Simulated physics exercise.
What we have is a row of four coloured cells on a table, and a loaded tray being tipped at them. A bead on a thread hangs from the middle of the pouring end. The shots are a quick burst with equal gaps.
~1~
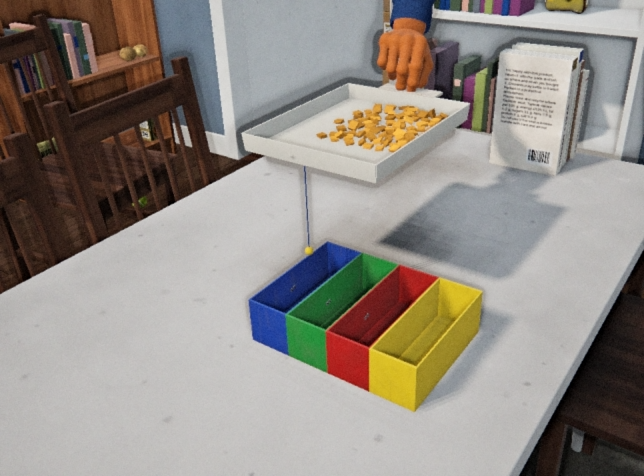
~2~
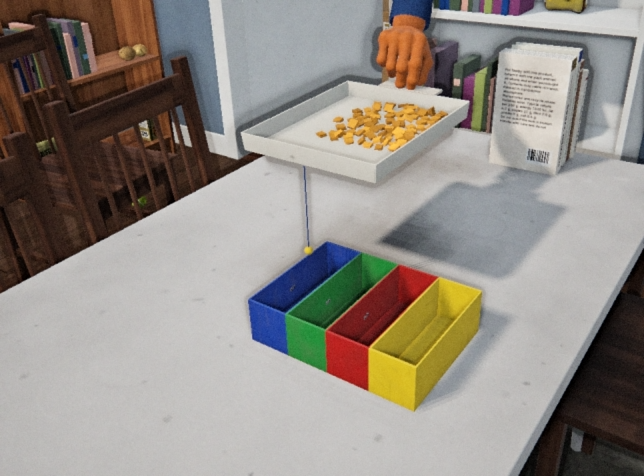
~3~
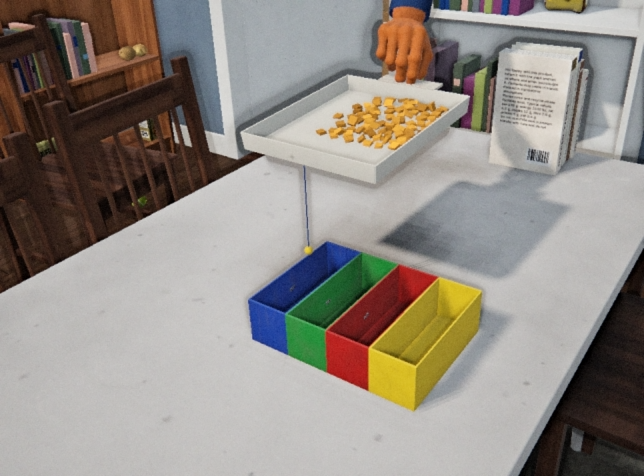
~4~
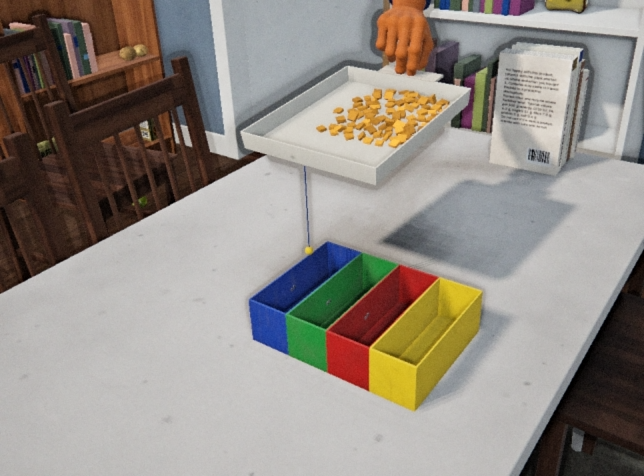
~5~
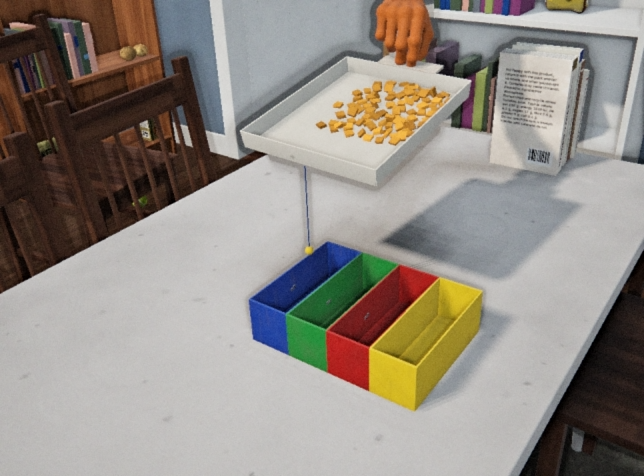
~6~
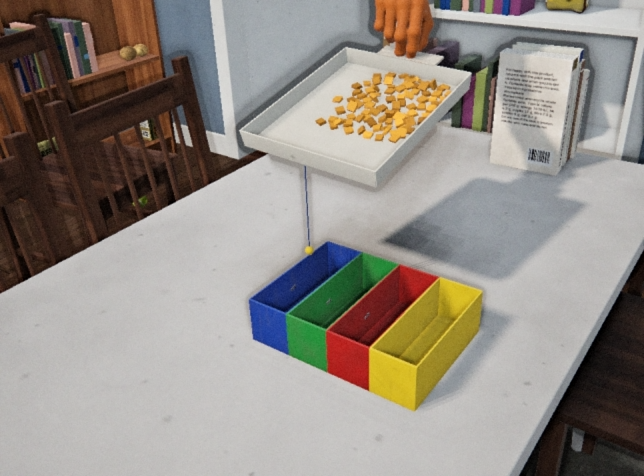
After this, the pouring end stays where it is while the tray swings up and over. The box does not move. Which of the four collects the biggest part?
Fullest: The green cell.
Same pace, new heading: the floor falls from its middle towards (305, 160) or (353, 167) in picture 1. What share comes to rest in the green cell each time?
The first gives 20 %, the second 70 %.
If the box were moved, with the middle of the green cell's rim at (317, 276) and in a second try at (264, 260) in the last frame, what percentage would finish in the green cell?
The first gives 30 %, the second 0 %.
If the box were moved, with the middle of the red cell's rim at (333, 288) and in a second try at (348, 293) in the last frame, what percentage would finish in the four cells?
Near 100 % and 100 %.
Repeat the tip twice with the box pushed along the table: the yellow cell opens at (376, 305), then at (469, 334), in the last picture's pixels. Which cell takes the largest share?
One: The red cell. Two: The blue one.
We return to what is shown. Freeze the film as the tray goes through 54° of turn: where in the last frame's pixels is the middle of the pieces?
Roughly at (353, 142).
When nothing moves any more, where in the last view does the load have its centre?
At about (337, 329).
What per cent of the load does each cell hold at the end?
In per cent, blue cell 20, green cell 60, red cell 10 and yellow cell 0.
Just after the last frame, tray tipped steeply; every one on the tray.
A moment on, tray tipped right over; almost all on the tray; just a few in the green cell; just a few in the yellow cell; just a few in the blue cell; just a few falling or outside the box.
Further on, tray tipped past a quarter turn; roughly two thirds in the green cell; roughly a quarter in the blue cell; about a tenth in the red cell; just a few in the yellow cell; about a tenth falling or outside the box.
When it is over, tray tipped past a quarter turn; roughly two thirds in the green cell; roughly a quarter in the blue cell; about a tenth in the red cell; just a few in the yellow cell; about a tenth outside the box.
